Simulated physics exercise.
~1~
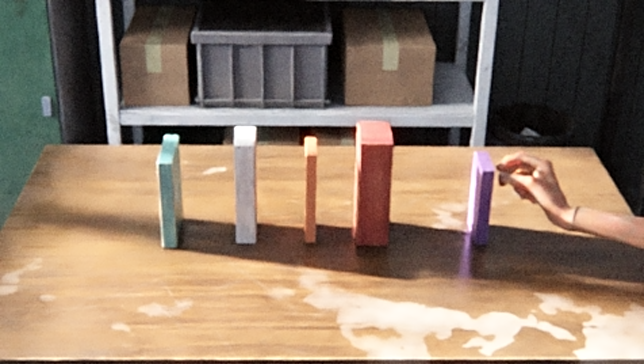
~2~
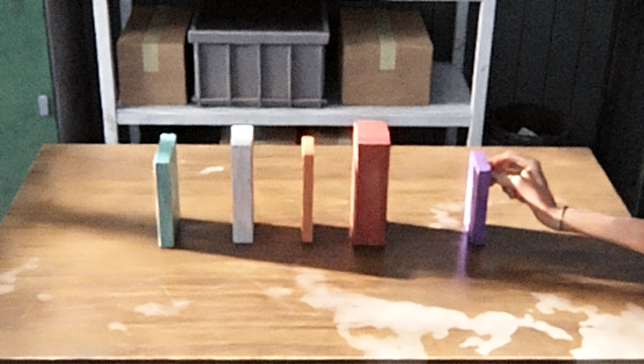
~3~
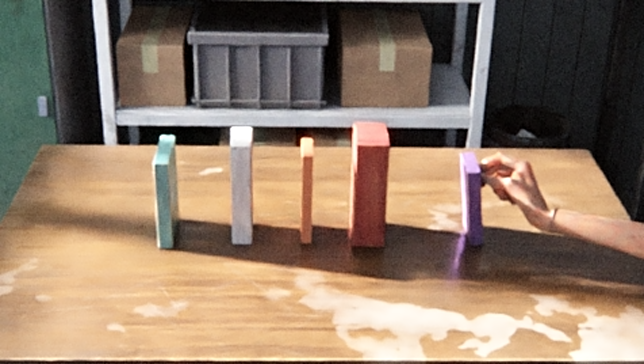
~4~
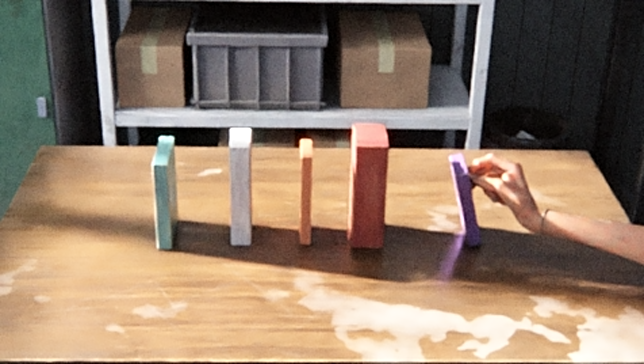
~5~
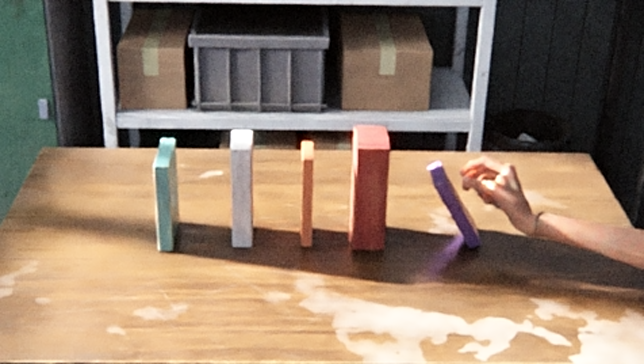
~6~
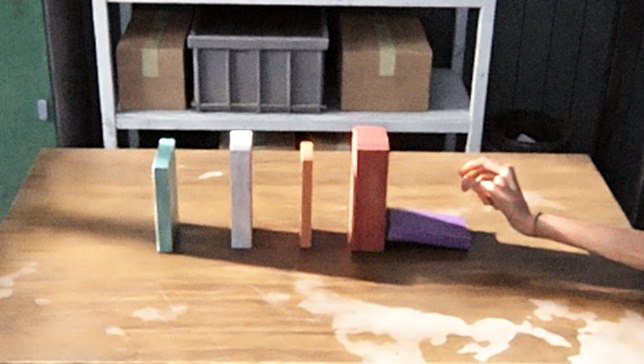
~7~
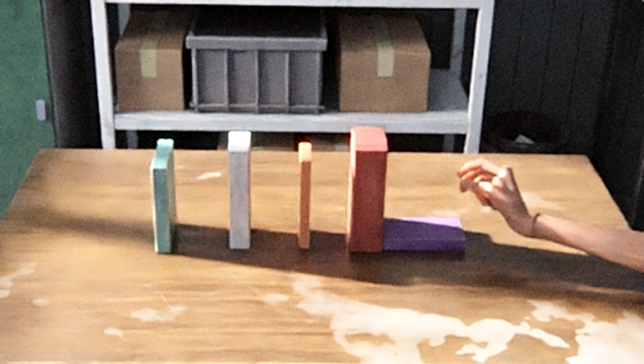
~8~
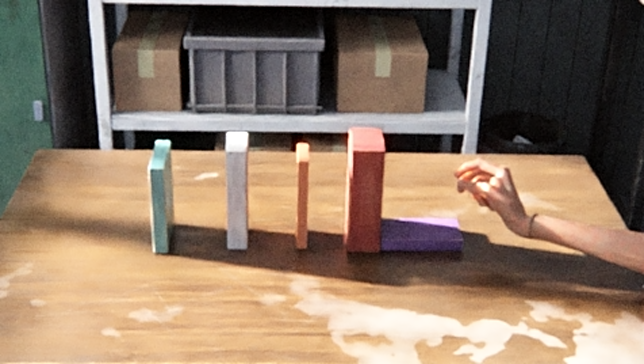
A purple block stands upright at the right end of a spaced row of blocks on a worn wooden table, with a hand's fingertips against it. The fingers push it to the left, and it begins to lean toward the thick red block. It tips past its balance and falls away from the hand, which stays raised where it is. The purple block drops onto its side and settles flat on the tabletop, its end near the base of the red block. The red, orange, white and turquoise blocks all remain standing.
